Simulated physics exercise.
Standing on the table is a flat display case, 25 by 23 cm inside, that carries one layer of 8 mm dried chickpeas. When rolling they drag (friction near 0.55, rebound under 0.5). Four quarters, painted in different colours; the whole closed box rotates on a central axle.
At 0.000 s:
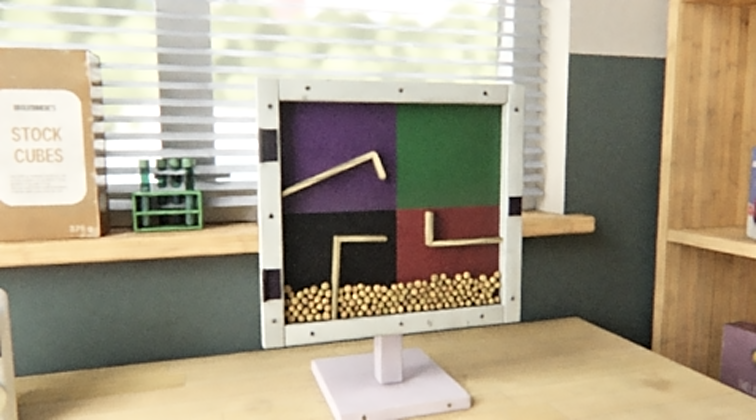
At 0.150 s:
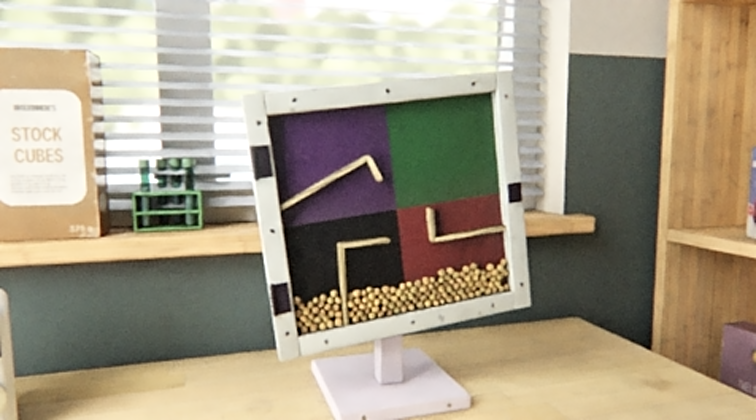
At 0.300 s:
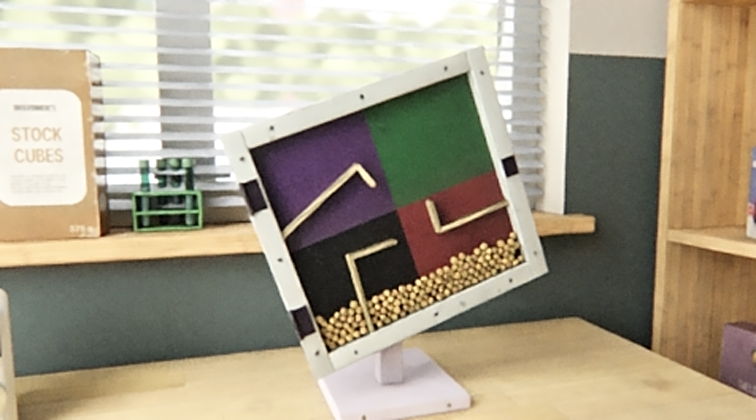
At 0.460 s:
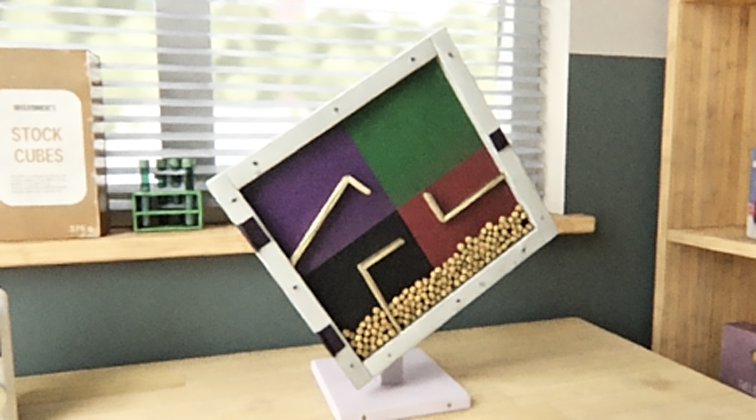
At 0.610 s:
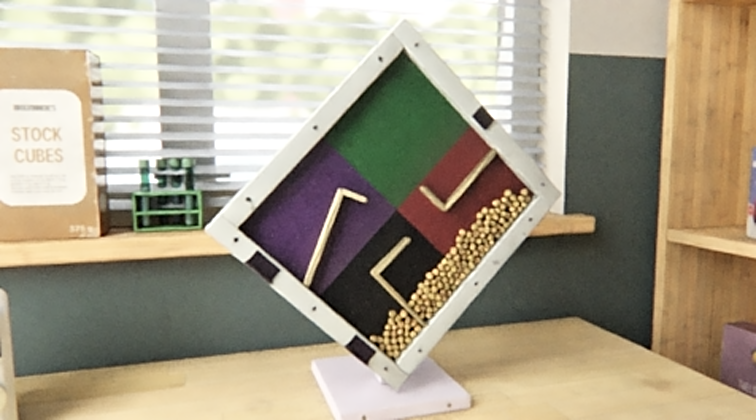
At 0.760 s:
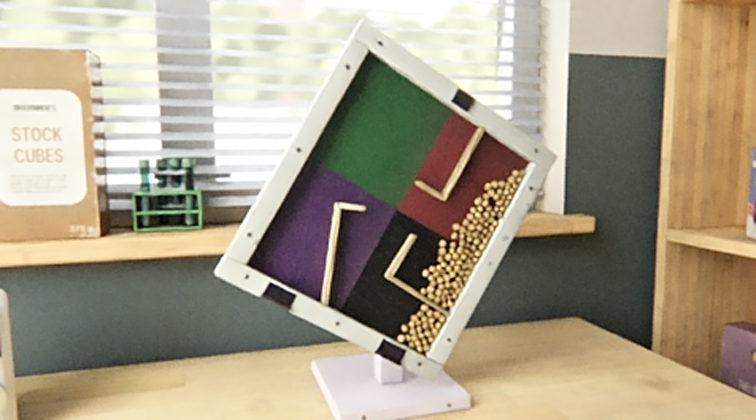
To begin with, a square, four-coloured case stands level on a table, small tan balls spread along its bottom beneath three bent strips. The case then turns steadily anticlockwise, and the balls shift into a slope along the black and red quarters' outer side, ending banked up the right-hand side.
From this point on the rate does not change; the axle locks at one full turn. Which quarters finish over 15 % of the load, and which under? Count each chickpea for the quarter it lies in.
Shares - purple smaller than, black smaller than, red greater than, green greater than 15 percent.
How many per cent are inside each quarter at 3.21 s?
Purple quarter: 25; black quarter: 5; red quarter: 5; green quarter: 70.
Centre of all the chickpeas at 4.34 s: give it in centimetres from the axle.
It sits about 9 cm right and about 1 cm below the axle.
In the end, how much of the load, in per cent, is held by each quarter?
At rest, % of load: Purple quarter = 0; black quarter = 5; red quarter = 60; green quarter = 35.
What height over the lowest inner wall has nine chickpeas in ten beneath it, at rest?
I'd put it at close to 15 centimetres.
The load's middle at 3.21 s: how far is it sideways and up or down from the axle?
Roughly 6 cm to the right of the axle and 5 cm below it.
After 3.21 s it has turned 270°, the chickpeas' middle is 6 cm right of and 5 cm below the axle; by quarter, purple 25 %, black 5 %, red 5 %, green 70 %.
After 4.34 s it has turned 360°, the chickpeas' middle is 9 cm right of and 1 cm below the axle; by quarter, red 55 %, green 45 %.
At rest by 5.3 s, purple 0 %, black 5 %, red 60 %, green 35 %.
